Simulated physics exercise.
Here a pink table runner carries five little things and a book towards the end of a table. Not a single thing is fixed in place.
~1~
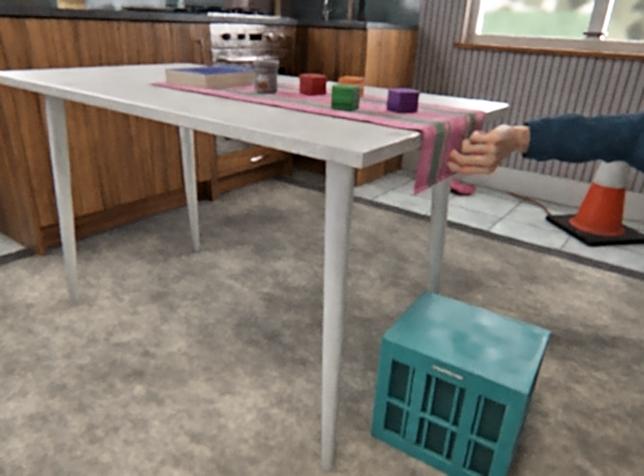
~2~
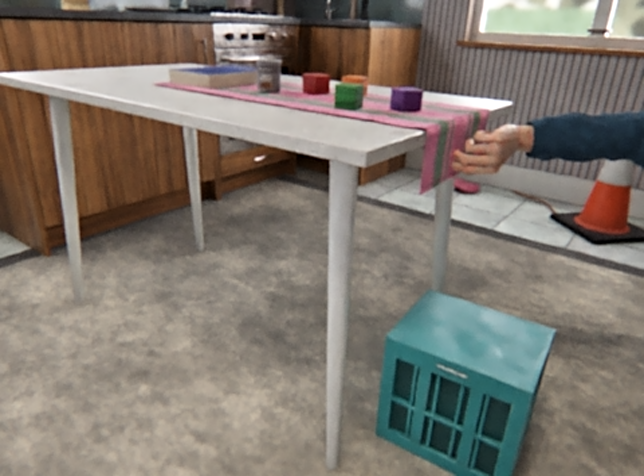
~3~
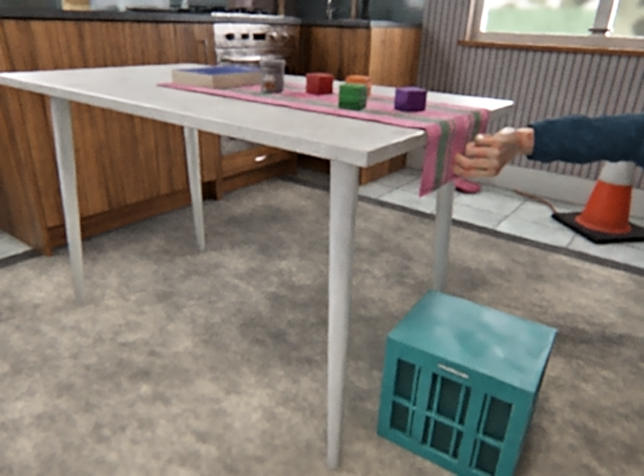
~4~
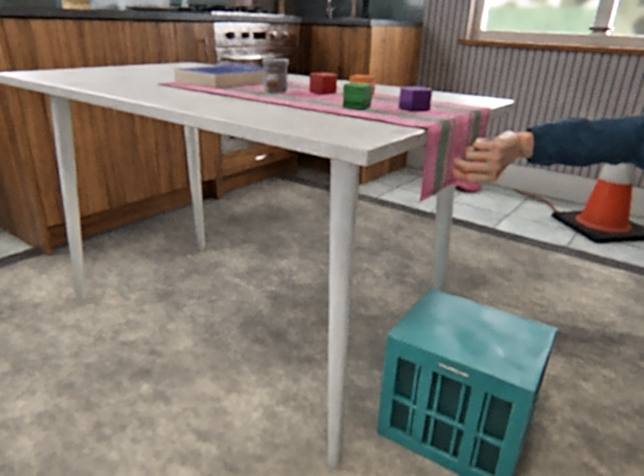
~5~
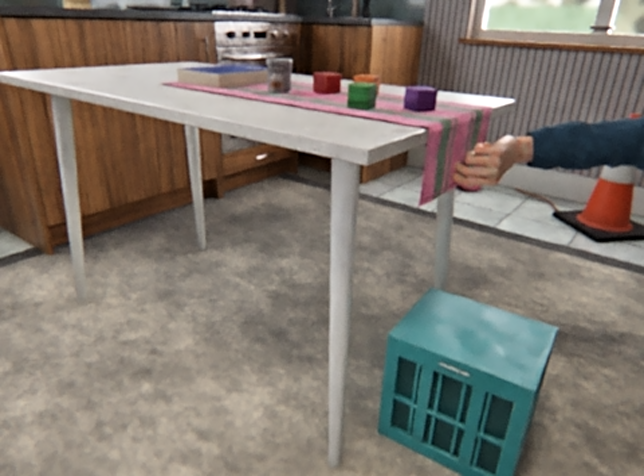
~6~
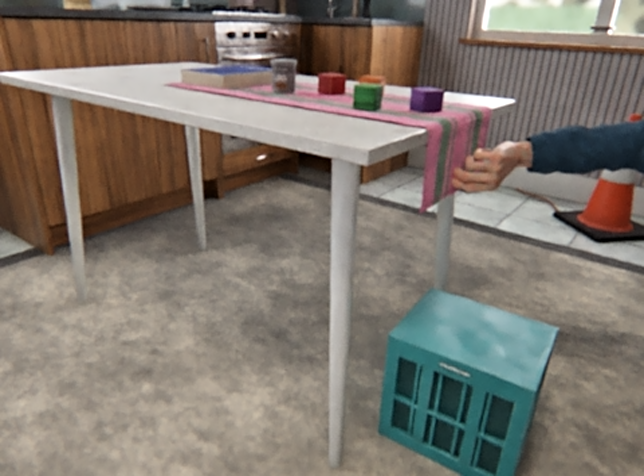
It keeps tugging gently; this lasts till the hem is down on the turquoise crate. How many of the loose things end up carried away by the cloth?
The cloth carries away three.
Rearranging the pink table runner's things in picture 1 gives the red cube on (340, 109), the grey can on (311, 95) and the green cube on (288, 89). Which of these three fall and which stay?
In the end the red cube is no longer on top, the grey can is still on top, and the green cube is still on top.
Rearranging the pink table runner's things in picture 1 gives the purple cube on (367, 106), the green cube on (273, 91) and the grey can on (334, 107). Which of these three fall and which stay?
The purple cube will end up down, the green cube will stay where it is, and the grey can will end up down.
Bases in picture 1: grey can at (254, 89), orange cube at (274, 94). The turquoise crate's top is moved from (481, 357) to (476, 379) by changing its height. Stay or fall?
Grey can: Still up. Orange cube: Still up.
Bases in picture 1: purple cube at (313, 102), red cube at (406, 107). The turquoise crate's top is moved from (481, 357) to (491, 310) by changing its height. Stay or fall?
Purple cube stays, red cube is gone.
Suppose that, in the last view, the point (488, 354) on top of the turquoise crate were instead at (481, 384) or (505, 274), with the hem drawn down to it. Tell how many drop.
Numbers: 4; 1.
Soon after, hem near (444, 277); purple cube and green cube gone.
Then, hem on the crate; purple cube, green cube and orange cube gone.
At rest, hem on the crate; purple cube, green cube and orange cube gone. Over the edge go three.
